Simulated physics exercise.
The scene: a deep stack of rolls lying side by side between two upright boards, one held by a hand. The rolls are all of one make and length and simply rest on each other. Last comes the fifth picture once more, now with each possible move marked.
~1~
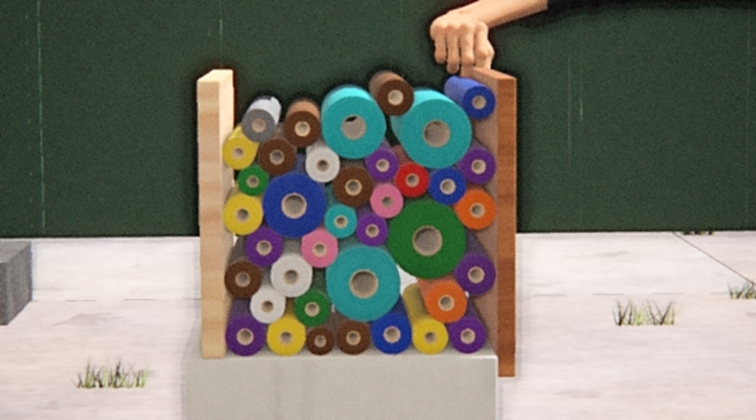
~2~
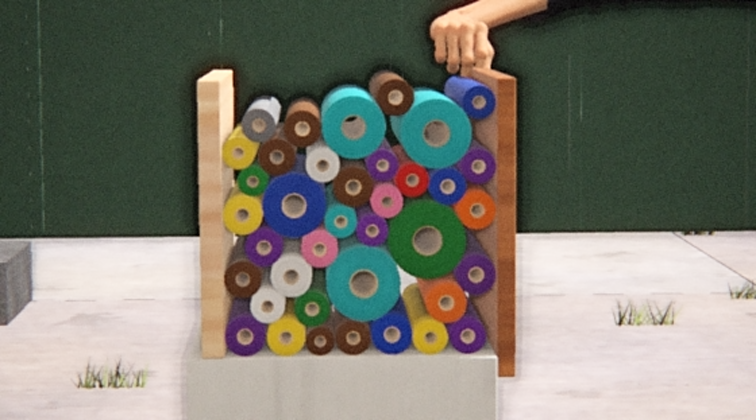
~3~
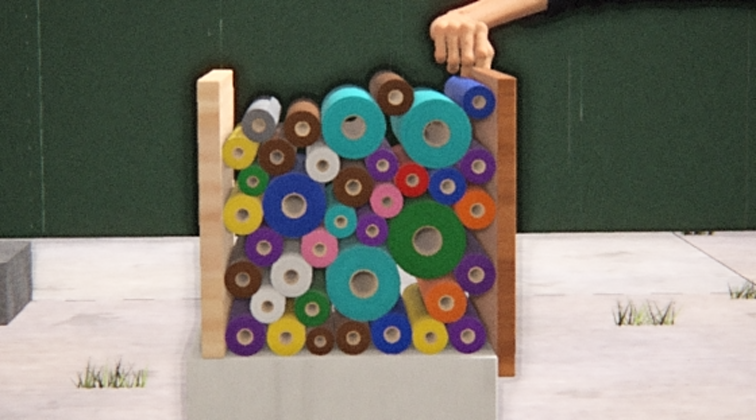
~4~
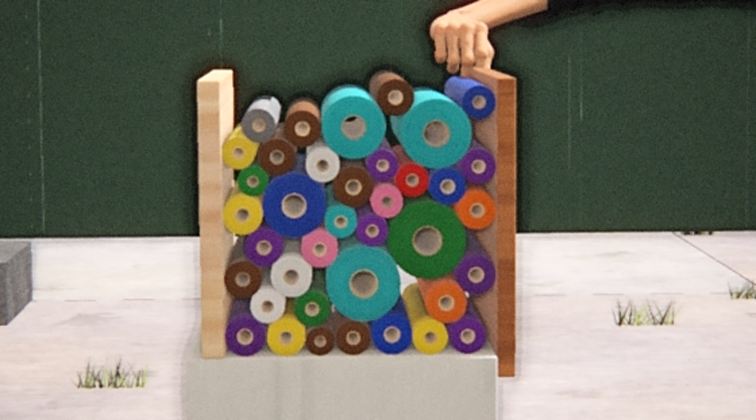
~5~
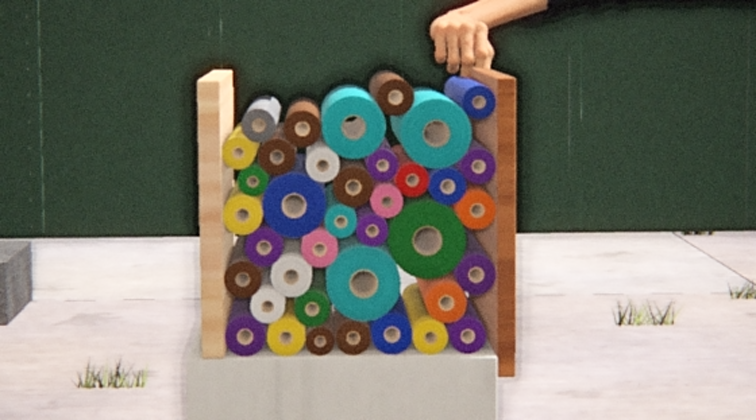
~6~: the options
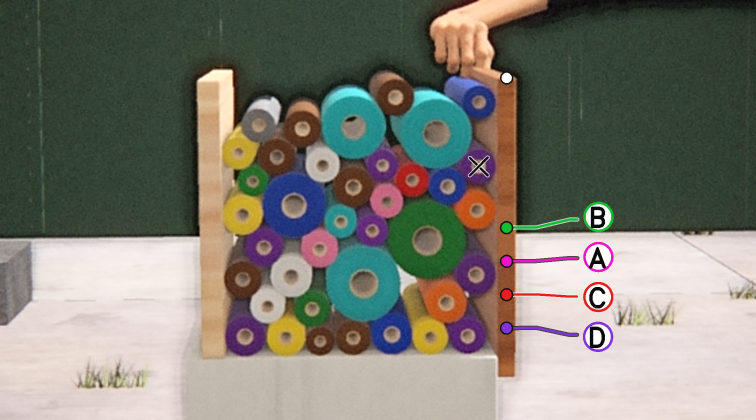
A hand at the upper right rests its fingers on top of a reddish-brown upright board, seen from the front before a dark green wall and pale paving with grass tufts. Between it and a pale board on the left, rolls in turquoise, blue, green, purple, brown, yellow, white, pink, orange and red lie stacked on a grey block. Nothing visibly moves, and the camera stays still.
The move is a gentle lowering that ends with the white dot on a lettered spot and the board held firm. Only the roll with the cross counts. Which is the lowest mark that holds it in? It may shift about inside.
Stop at B.
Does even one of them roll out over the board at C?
At C: Yes.
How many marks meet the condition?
The number is one.
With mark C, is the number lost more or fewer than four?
More than four.
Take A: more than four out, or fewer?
It loses more than four.
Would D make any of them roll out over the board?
Yes, at D.
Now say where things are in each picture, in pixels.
A brown roll (277, 157); a brown roll (303, 129); side board (489, 209), in the first picture.
Side board (489, 209); a purple roll (245, 336), in the second picture.
A yellow roll (430, 337); a white roll (268, 306), in the third picture.
A pink roll (320, 249); a turquoise roll (341, 222), in the fourth picture.
A red roll (413, 180); a brown roll (277, 157); a brown roll (303, 129), in the fifth picture.
On the marked copy, A at (506, 262); B at (506, 227); C at (506, 295); D at (506, 328); the cross at (479, 166); the white dot at (506, 78).
With B. Early on, top of the board (497, 148).
Further on, top of the board (497, 224).
At the end, top of the board (497, 227), three out over the board, the crossed one still inside.
As for the rest, A lets the crossed one out; C lets the crossed one out; D lets the crossed one out.
